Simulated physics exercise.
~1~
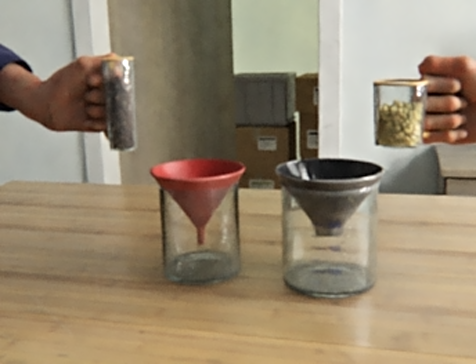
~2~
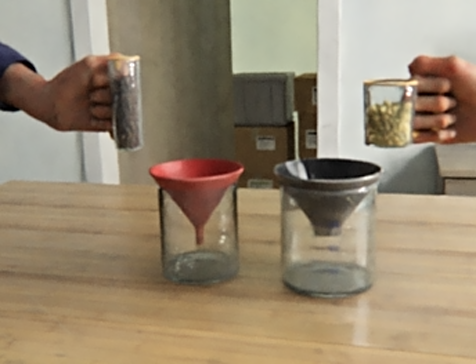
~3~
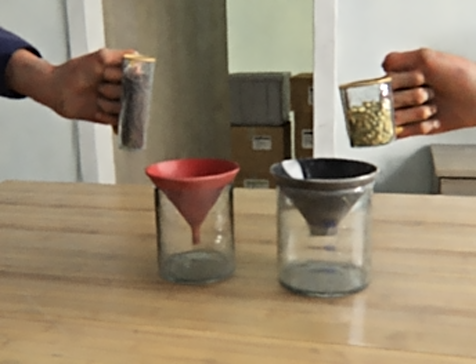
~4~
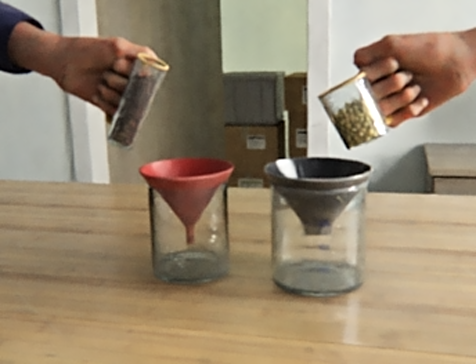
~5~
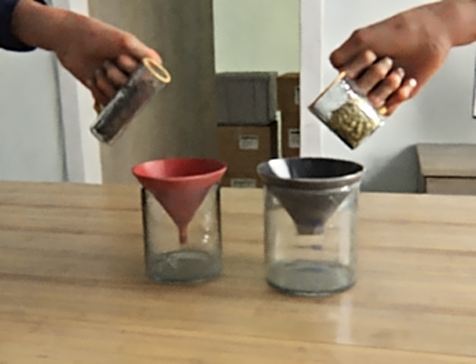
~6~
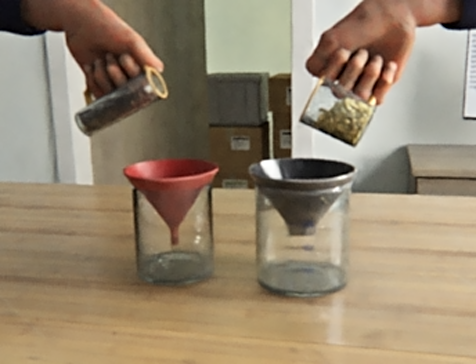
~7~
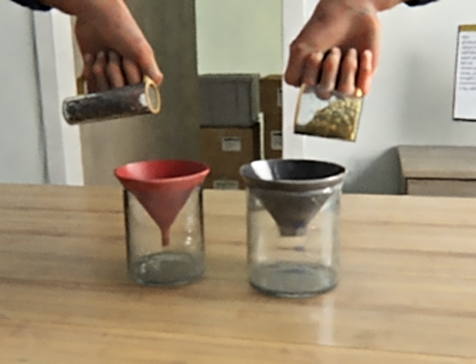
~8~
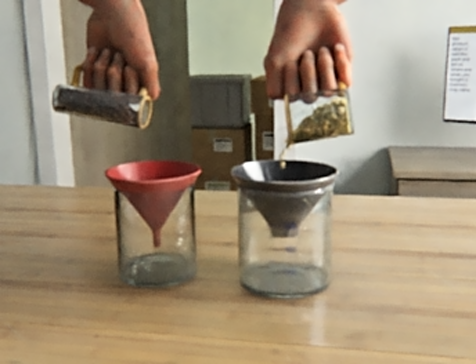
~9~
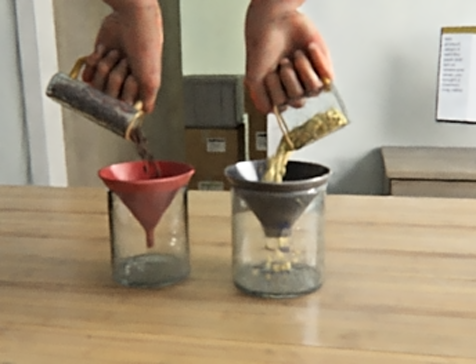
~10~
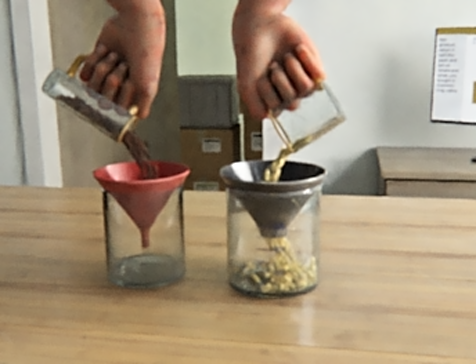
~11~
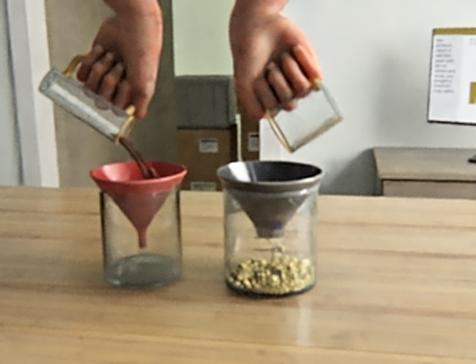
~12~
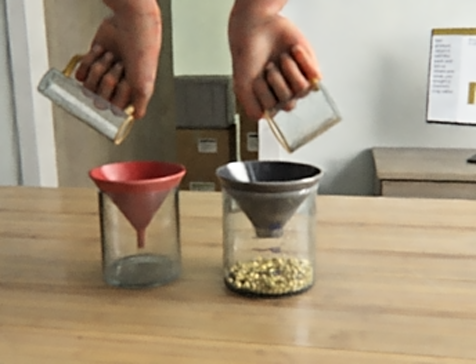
At a wooden table with stacked boxes behind it, two hands hold small glass cups above two funnels resting in glass jars, one red on the left and one dark grey on the right. The hands move inward and tip the cups over the funnels as the view pans slightly right. Pale yellowish pieces begin spilling from the right cup, and dark bits soon pour from the left. The pale pieces run through the grey funnel and pile up in its jar. Both cups end up empty, with the dark bits stuck in the red funnel and its jar still bare.
